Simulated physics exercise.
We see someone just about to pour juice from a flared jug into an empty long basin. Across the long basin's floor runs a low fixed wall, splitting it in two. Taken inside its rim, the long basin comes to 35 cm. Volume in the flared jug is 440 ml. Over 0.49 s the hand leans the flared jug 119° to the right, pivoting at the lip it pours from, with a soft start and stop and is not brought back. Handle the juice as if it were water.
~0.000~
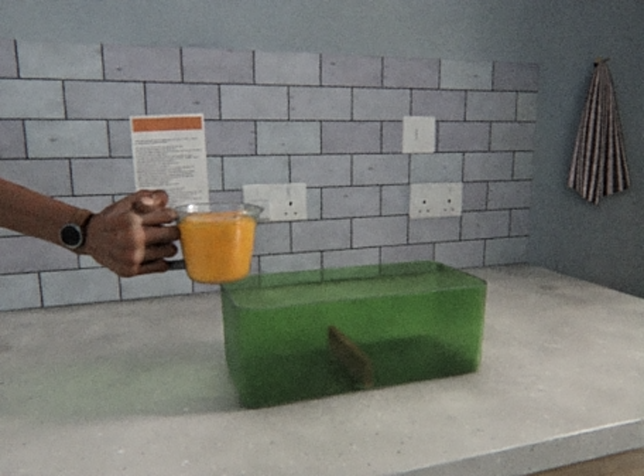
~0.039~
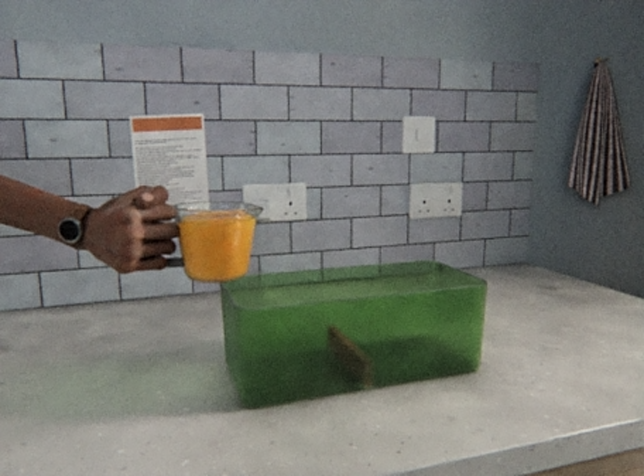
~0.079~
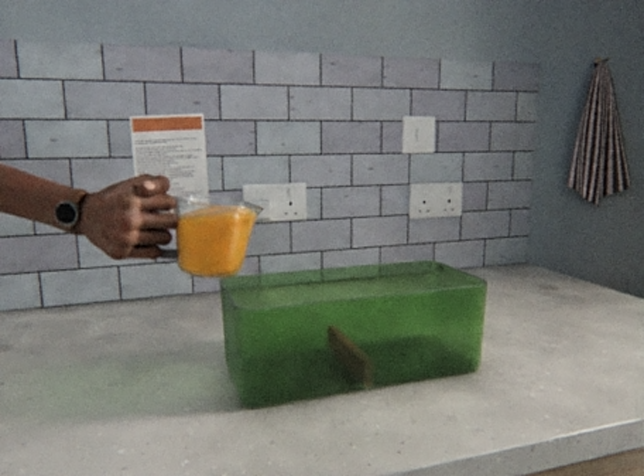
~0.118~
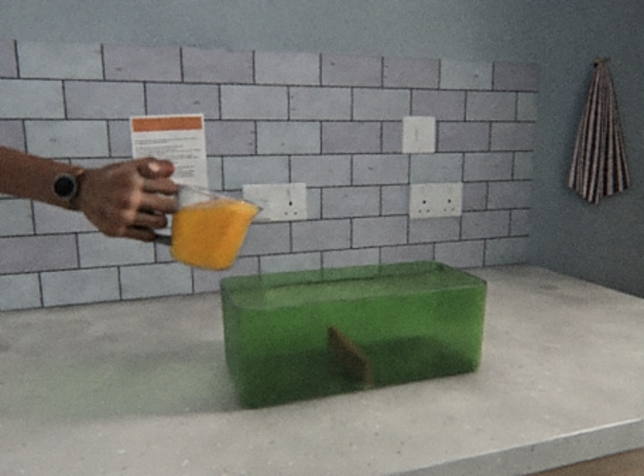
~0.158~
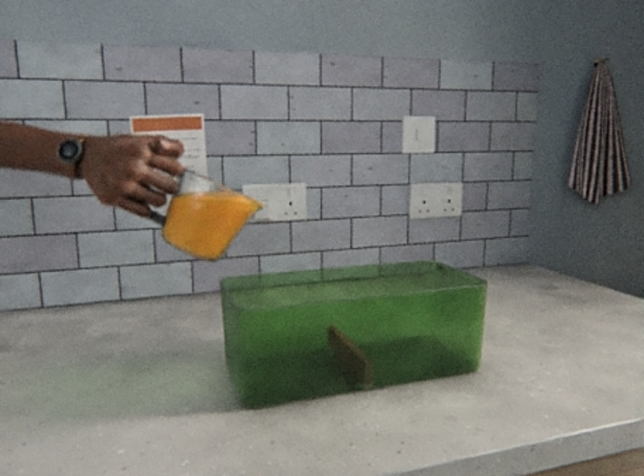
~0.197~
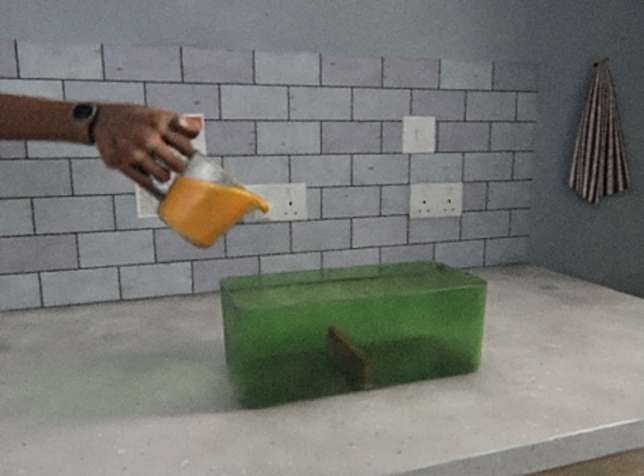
A hand wearing a dark watch reaches in from the left, holding a clear flared jug of orange juice above a pale kitchen counter, seen from the front and slightly above. Below and to the right sits a long, see-through green basin with a brown divider, before grey-lilac brick tiles, white sockets, a notice and a hanging striped towel. The hand steadily tilts the jug rightward until juice reaches its lip, while the camera stays still.
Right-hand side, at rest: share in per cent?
30 per cent.
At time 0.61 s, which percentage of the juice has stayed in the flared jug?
Close to 1 percent of the total.
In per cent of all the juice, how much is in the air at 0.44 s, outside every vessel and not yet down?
I'd put it at about 50 percent.
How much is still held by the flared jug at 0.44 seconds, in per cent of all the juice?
About 40 per cent.
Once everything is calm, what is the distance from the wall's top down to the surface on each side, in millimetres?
Measured: Left around 24 mm, right around 32 mm.
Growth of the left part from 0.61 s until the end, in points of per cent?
Difference: Approx. 4 %.
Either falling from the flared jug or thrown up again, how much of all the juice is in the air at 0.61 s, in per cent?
9 per cent or so.
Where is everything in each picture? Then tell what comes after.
It leans 0°; its right rim is at (264, 207); the juice meets the walls at (178, 220) and (254, 216); the long basin's rim runs from (228, 294) to (460, 272); the wall's top is at (348, 343), in the first picture.
It leans 2°; its right rim is at (264, 207); the juice meets the walls at (178, 219) and (254, 214), in the second picture.
It leans 8°; its right rim is at (264, 207); the juice meets the walls at (177, 217) and (254, 209), in the third picture.
It leans 16°; its right rim is at (263, 207); the juice meets the walls at (176, 210) and (256, 204), in the fourth picture.
It leans 28°; its right rim is at (263, 208); the juice meets the walls at (173, 198) and (257, 201); 1 per cent is over the edge, in the fifth picture.
It leans 41°; its right rim is at (262, 208); the juice meets the walls at (167, 191) and (257, 199); 2 per cent is over the edge, in the sixth picture.
After 0.44 s the tilt is 115° and 39 per cent is still to pour, 10 is left of the wall and 0 right of it.
After 0.61 s the tilt is 119° and 1 per cent is still to pour, 63 is left of the wall and 27 right of it.
After 0.79 s the tilt is 119° and 0 per cent is still to pour, 66 is left of the wall and 30 right of it.
After 0.99 s the tilt is 119° and 0 per cent is still to pour, 67 is left of the wall and 30 right of it.
In the end 68 per cent lies left of the wall, 30 right of it and 3 outside.
